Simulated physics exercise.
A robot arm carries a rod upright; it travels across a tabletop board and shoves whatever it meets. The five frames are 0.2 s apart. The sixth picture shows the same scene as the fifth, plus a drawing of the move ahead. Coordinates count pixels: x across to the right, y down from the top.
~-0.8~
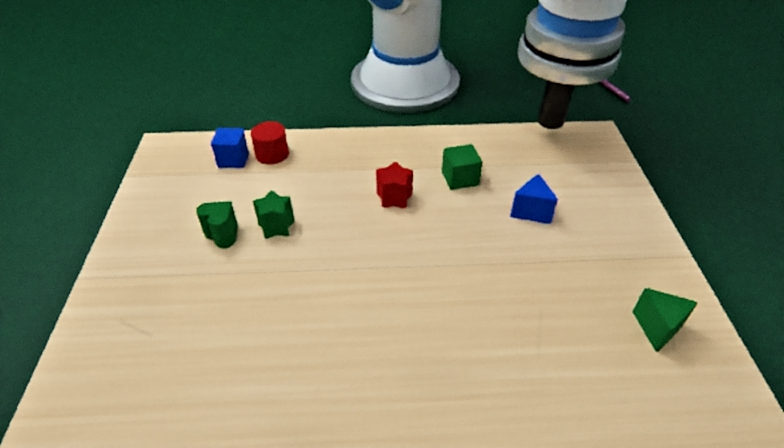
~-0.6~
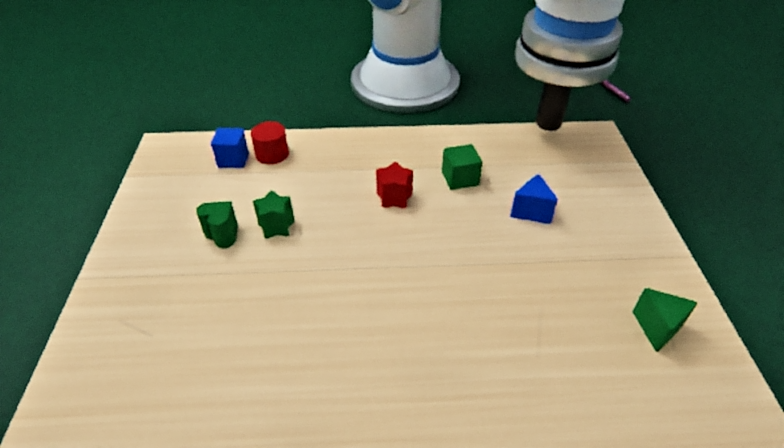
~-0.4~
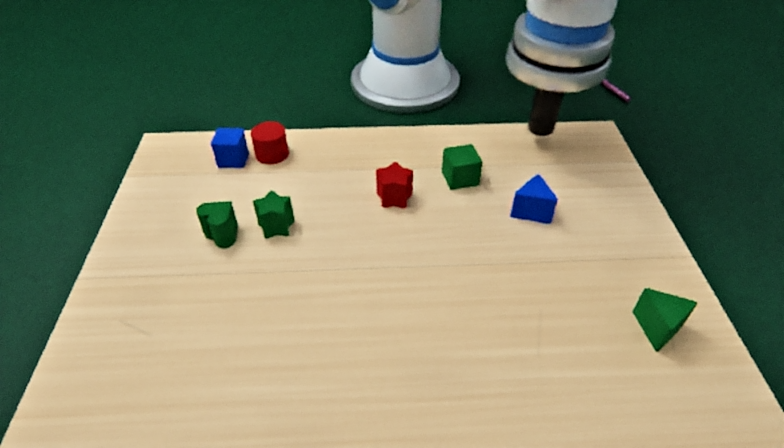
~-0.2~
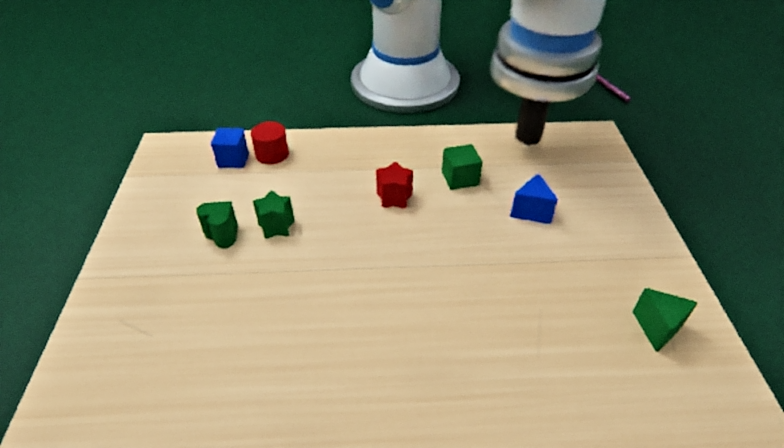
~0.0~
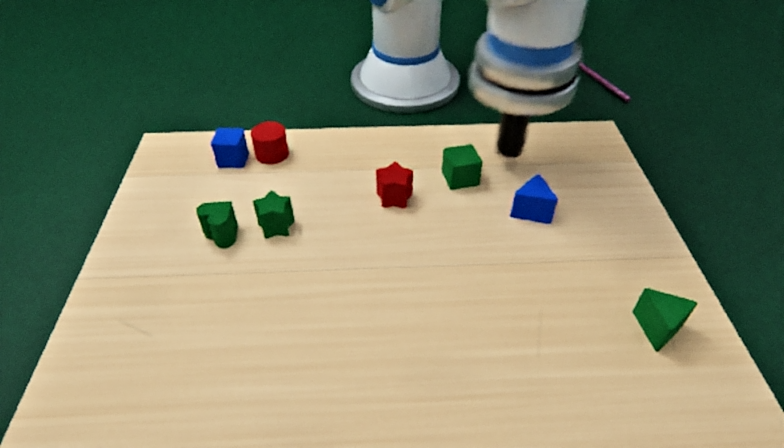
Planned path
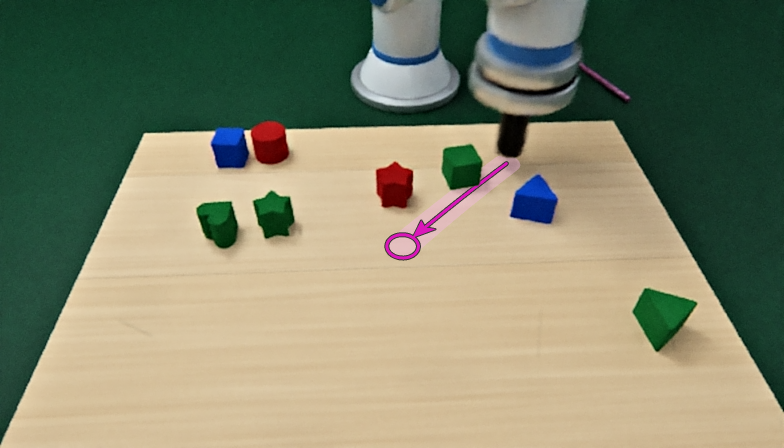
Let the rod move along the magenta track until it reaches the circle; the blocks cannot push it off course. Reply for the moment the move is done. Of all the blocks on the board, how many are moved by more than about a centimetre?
That makes 1 block.
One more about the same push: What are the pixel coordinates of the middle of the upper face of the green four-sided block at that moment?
Located at (441, 160).
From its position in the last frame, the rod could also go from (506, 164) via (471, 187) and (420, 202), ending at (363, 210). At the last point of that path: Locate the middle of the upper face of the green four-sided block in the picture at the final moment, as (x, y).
So, by the moment the path ends, you'll find the top centre of the green four-sided block at (418, 157).
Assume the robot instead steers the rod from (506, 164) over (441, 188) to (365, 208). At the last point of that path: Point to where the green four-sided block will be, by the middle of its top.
Its top centre lands on (332, 191).
The line goes from (506, 164) directly to (403, 246).
The first path, step by step. One third of the way, rod (476, 175); green four-sided block (447, 158), turned 40° clockwise.
Two thirds of the way, rod (441, 203); green four-sided block (441, 160), turned 55° clockwise.
At the end, rod (403, 233); red star-shaped block unmoved; green four-sided block (441, 160), turned 55° clockwise.
